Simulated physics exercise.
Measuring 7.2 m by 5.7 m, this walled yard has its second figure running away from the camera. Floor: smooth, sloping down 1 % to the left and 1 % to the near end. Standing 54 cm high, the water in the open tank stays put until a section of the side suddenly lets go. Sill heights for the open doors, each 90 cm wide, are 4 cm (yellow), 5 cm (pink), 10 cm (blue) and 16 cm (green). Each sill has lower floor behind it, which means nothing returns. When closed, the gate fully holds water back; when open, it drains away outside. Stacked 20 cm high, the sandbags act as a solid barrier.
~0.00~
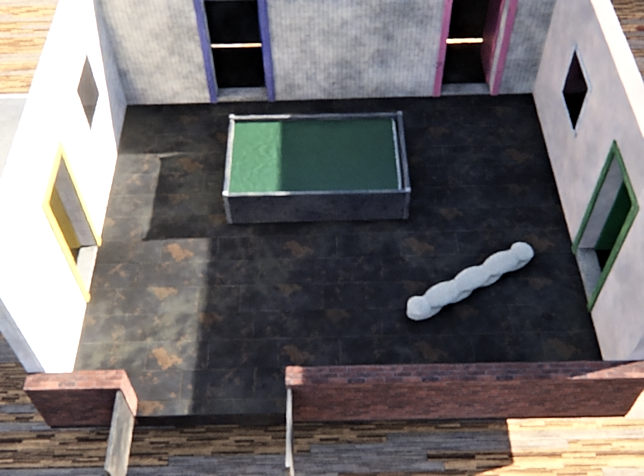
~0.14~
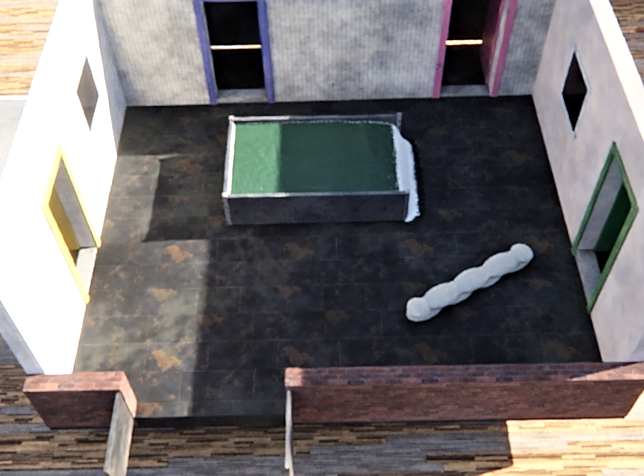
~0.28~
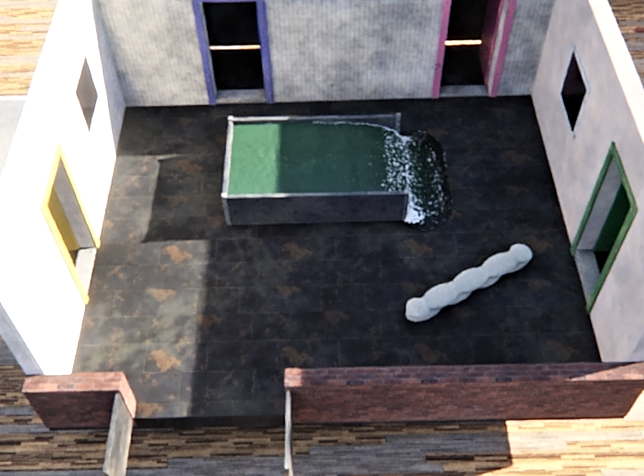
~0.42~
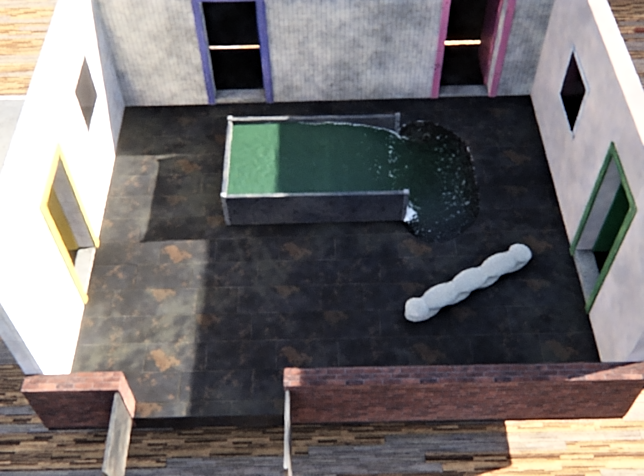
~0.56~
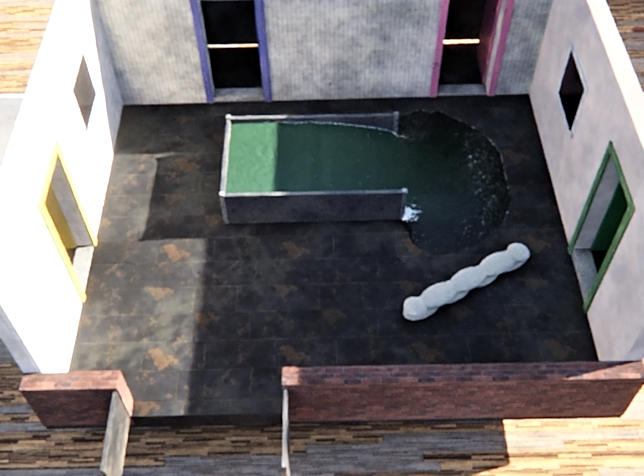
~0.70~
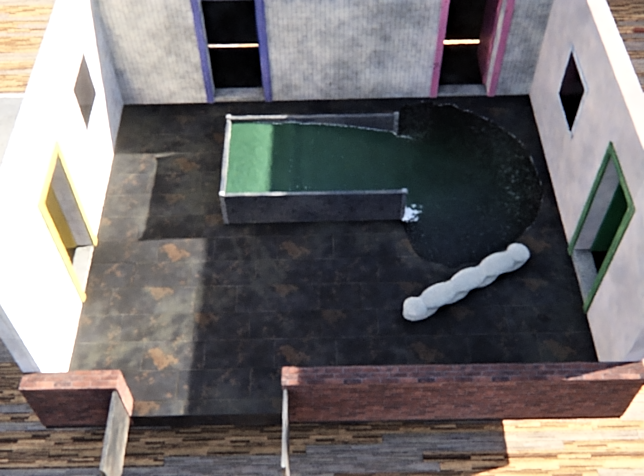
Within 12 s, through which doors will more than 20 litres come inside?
Outcome: At the yellow door the amount will overshoot the limit, at the pink door the amount will overshoot the limit, at the blue door the amount will not overshoot the limit, at the green door the amount will not overshoot the limit.
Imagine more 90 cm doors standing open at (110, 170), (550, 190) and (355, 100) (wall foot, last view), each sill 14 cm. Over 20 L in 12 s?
Door 1: Lower; door 2: Higher; door 3: Lower.
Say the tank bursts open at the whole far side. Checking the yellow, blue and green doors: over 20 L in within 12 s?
Log - yellow: Threshold not reached, blue: Threshold topped, green: Threshold not reached.
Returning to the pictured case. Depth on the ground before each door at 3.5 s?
Centimetres: Yellow 0 / pink 15 / blue 0 / green 15.
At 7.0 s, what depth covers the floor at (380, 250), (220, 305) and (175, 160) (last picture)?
Around 3 cm, 4 cm and 1 cm, in the order given.
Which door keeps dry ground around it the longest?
Door: Yellow.
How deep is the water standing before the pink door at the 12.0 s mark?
About 2.0 centimetres.
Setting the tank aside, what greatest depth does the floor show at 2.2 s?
Max depth: About 32 centimetres.
After 1.4 s water covers 20 % of the floor and is deepest (29 cm) near (545, 183); yellow door not reached, pink door 6 cm at the sill, 0 L in, blue door not reached, green door 5 cm at the sill, 0 L in.
After 2.2 s water covers 25 % of the floor and is deepest (32 cm) near (527, 113); yellow door not reached, pink door 11 cm at the sill, 4 L in, blue door not reached, green door 13 cm at the sill, 0 L in.
After 3.5 s water covers 35 % of the floor and is deepest (25 cm) near (514, 99); yellow door not reached, pink door 15 cm at the sill, 57 L in, blue door not reached, green door 15 cm at the sill, 1 L in.
After 7.0 s water covers 85 % of the floor and is deepest (16 cm) near (62, 400); yellow door not reached, pink door 8 cm at the sill, 153 L in, blue door 3 cm at the sill, 0 L in, green door 6 cm at the sill, 2 L in.
After 12.0 s water covers 95 % of the floor and is deepest (12 cm) near (62, 400); yellow door 9 cm at the sill, 80 L in, pink door 2 cm at the sill, 158 L in, blue door 2 cm at the sill, 0 L in, green door 3 cm at the sill, 2 L in.
